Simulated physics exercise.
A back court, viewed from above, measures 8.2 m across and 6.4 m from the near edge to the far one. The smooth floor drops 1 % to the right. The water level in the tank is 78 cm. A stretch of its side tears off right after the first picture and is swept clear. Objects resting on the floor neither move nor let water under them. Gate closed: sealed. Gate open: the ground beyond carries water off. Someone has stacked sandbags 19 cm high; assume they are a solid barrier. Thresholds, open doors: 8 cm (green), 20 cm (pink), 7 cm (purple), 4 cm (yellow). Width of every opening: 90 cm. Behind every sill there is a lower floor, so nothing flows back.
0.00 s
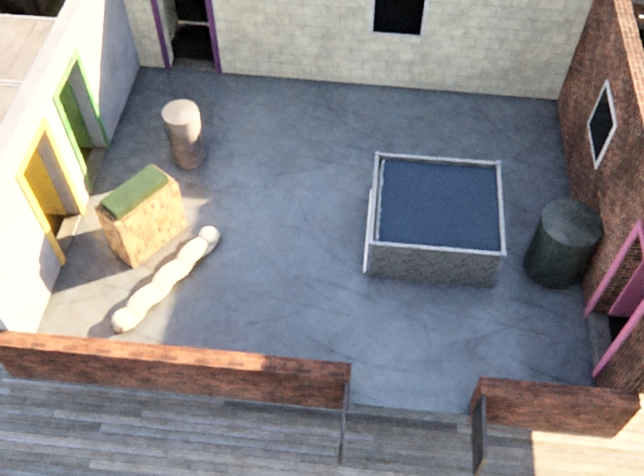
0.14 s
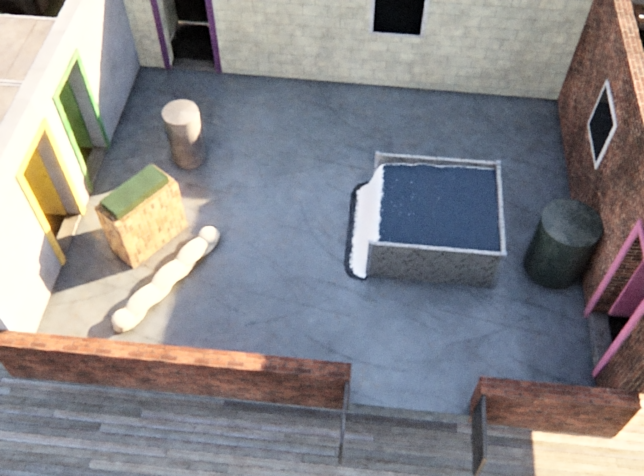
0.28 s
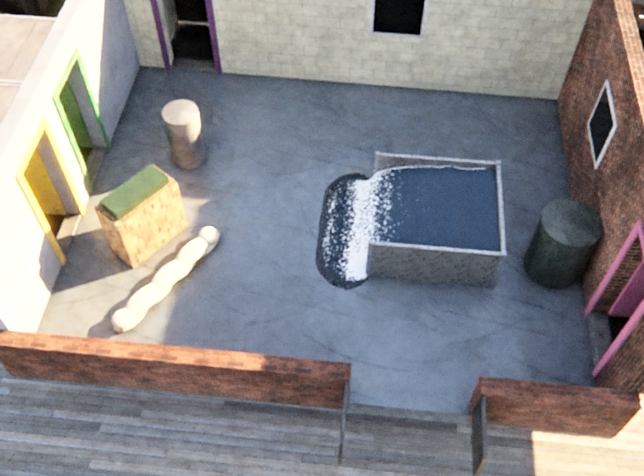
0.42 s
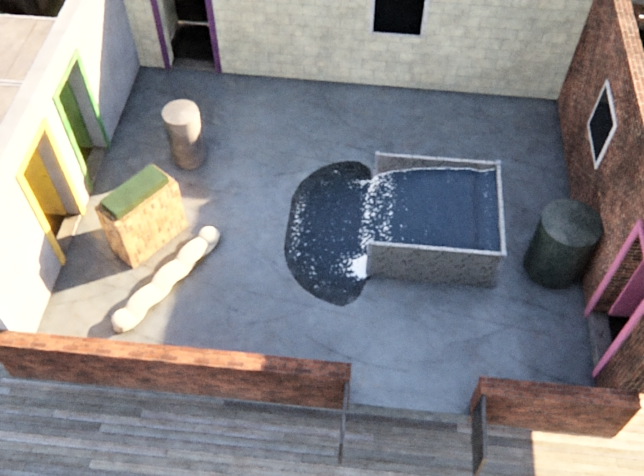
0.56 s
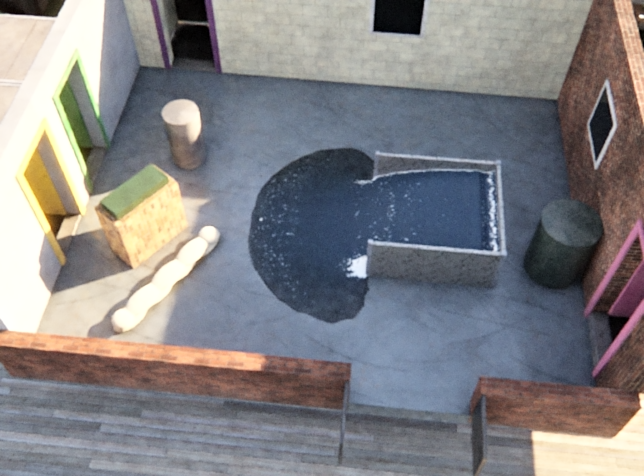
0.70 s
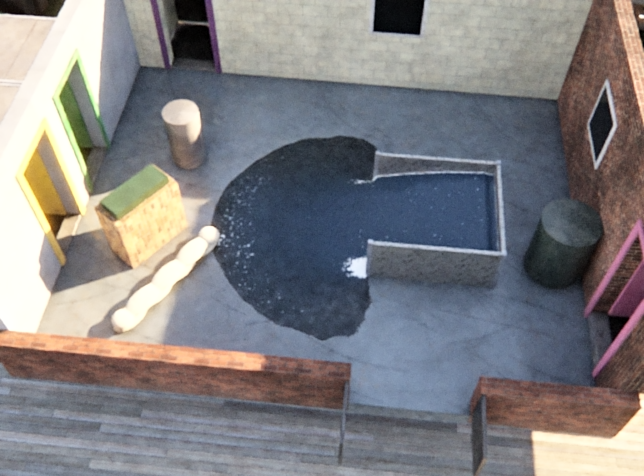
In this clip, a walled courtyard seen from above holds a rectangular tank of water; its left side gives way, and foaming water pours out, spreading leftward in a widening dark pool that reaches the end of a pale, lumpy barrier.
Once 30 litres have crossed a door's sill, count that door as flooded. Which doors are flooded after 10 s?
Green door: Beyond the set amount. Pink door: Short of the set amount. Purple door: Beyond the set amount. Yellow door: Beyond the set amount.
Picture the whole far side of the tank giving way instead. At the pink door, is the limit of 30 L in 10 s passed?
So, pink door: Within bounds.
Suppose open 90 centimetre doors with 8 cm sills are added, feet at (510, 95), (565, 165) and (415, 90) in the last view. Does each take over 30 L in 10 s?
Well, the first is on the low side, the second is on the low side, and the third is on the low side.
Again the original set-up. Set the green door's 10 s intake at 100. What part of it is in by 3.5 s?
By that time, around 80 per cent.
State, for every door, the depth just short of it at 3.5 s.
In cm: Green 19, pink 0, purple 16, yellow 8.
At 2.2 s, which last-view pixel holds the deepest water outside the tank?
Roughly at pixel (141, 353).
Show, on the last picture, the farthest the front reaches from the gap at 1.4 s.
Near (103, 162).
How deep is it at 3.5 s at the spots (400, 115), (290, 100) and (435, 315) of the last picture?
Spot one 0 cm, spot two 1 cm, spot three 0 cm.
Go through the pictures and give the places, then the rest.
The first frame shows still water, 78 cm deep, in the tank at (437, 204).
In the second frame, the front is at (363, 278), 1.0 m from the gap at (374, 218); 0.5 m2 of floor is under water; 78 cm left at the back of the tank.
In the third frame, the front is at (339, 282), 1.2 m from the gap at (374, 220); 1.5 m2 of floor is under water; 78 cm left at the back of the tank.
In the fourth frame, the front is at (308, 285), 1.5 m from the gap at (373, 222); 3.0 m2 of floor is under water; 74 cm left at the back of the tank.
In the fifth frame, water pours out at (373, 222) and has run 2.0 m, to (256, 255); typically 8 cm deep outside, 66 cm at the tank's back.
In the sixth frame, the front is at (217, 230), 2.6 m from the gap at (373, 223); 7.4 m2 of floor is under water; 67 cm left at the back of the tank.
After 1.4 s water covers 35 % of the floor and is deepest (31 cm) near (201, 265); green door 7 cm at the sill, 0 L in, pink door not reached, purple door not reached, yellow door not reached.
After 2.2 s water covers 50 % of the floor and is deepest (34 cm) near (141, 353); green door 17 cm at the sill, 77 L in, pink door not reached, purple door not reached, yellow door 2 cm at the sill, 0 L in.
After 3.5 s water covers 55 % of the floor and is deepest (25 cm) near (40, 354); green door 19 cm at the sill, 213 L in, pink door not reached, purple door 16 cm at the sill, 29 L in, yellow door 8 cm at the sill, 1 L in.
After 6.0 s water covers 70 % of the floor and is deepest (14 cm) near (171, 176); green door 12 cm at the sill, 258 L in, pink door not reached, purple door 8 cm at the sill, 81 L in, yellow door 9 cm at the sill, 44 L in.
After 10.0 s water covers 95 % of the floor and is deepest (11 cm) near (553, 102); green door 4 cm at the sill, 270 L in, pink door 7 cm at the sill, 0 L in, purple door 5 cm at the sill, 85 L in, yellow door 5 cm at the sill, 60 L in.
